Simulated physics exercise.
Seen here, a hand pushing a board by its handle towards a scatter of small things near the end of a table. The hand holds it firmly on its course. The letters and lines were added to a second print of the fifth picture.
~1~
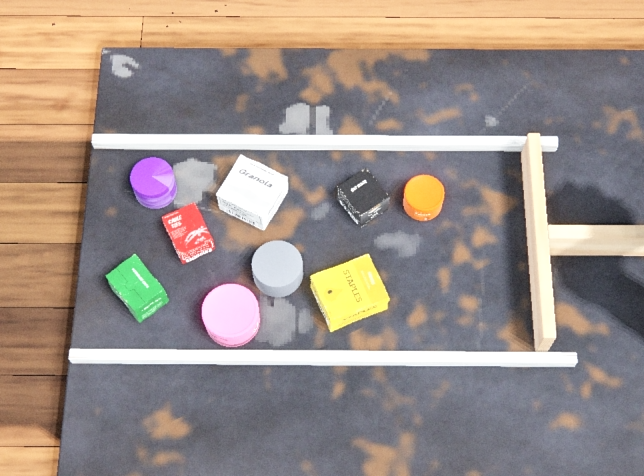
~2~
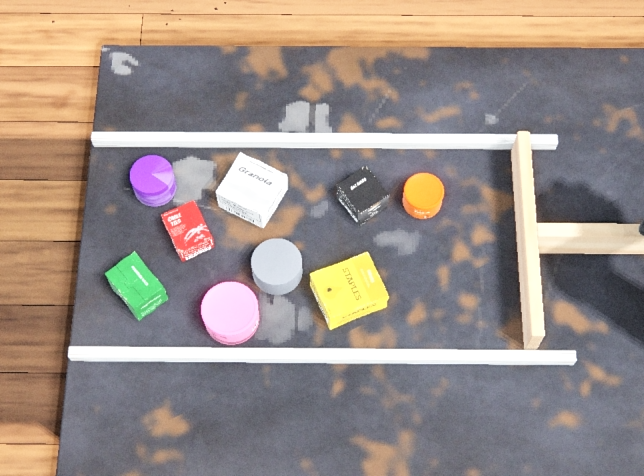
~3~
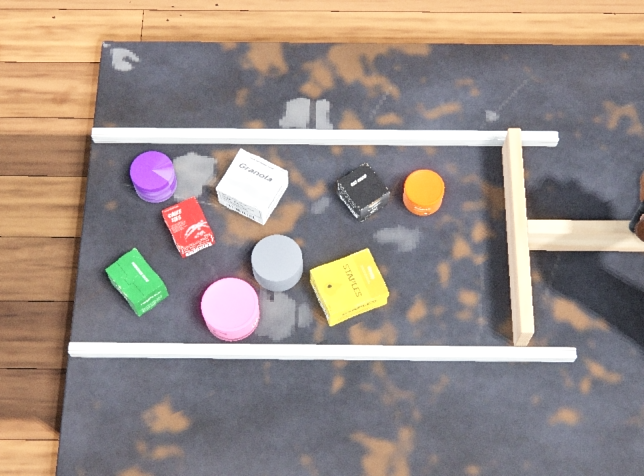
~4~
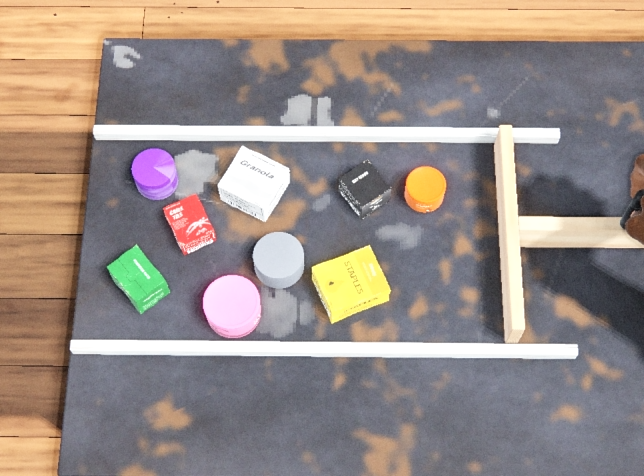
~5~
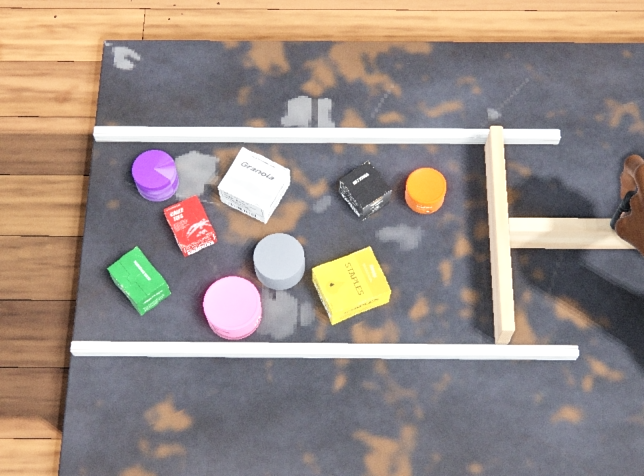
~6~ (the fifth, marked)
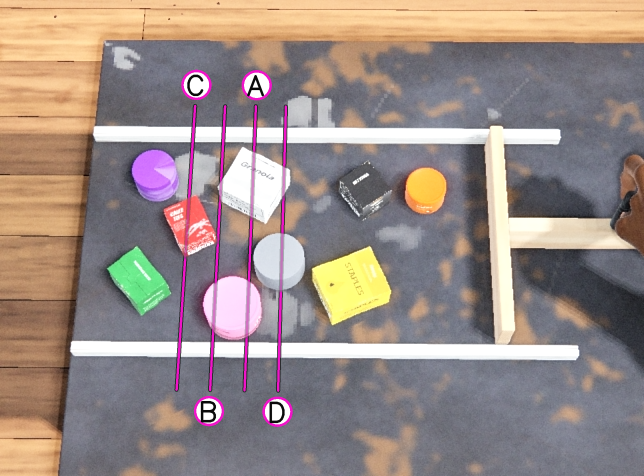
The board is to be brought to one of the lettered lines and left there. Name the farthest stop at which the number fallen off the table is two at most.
Stop at C.
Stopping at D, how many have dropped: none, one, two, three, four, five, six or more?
By then, none.
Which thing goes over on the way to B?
The purple tin goes over.
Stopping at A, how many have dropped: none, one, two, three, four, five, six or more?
The count is none.
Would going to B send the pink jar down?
No.
On the marked copy, A at (251, 240); B at (218, 240); C at (186, 240); D at (282, 241).
Following C. Soon after the start, board (387, 223); yellow box (341, 284); black packet (321, 194).
Later, board (273, 222); purple tin (122, 165); green packet (135, 283).
In the end, board (187, 222); purple tin over the edge; white packet (93, 161); one fallen.
As for the rest, A is within the limit but short; B is within the limit but short; D is within the limit but short.
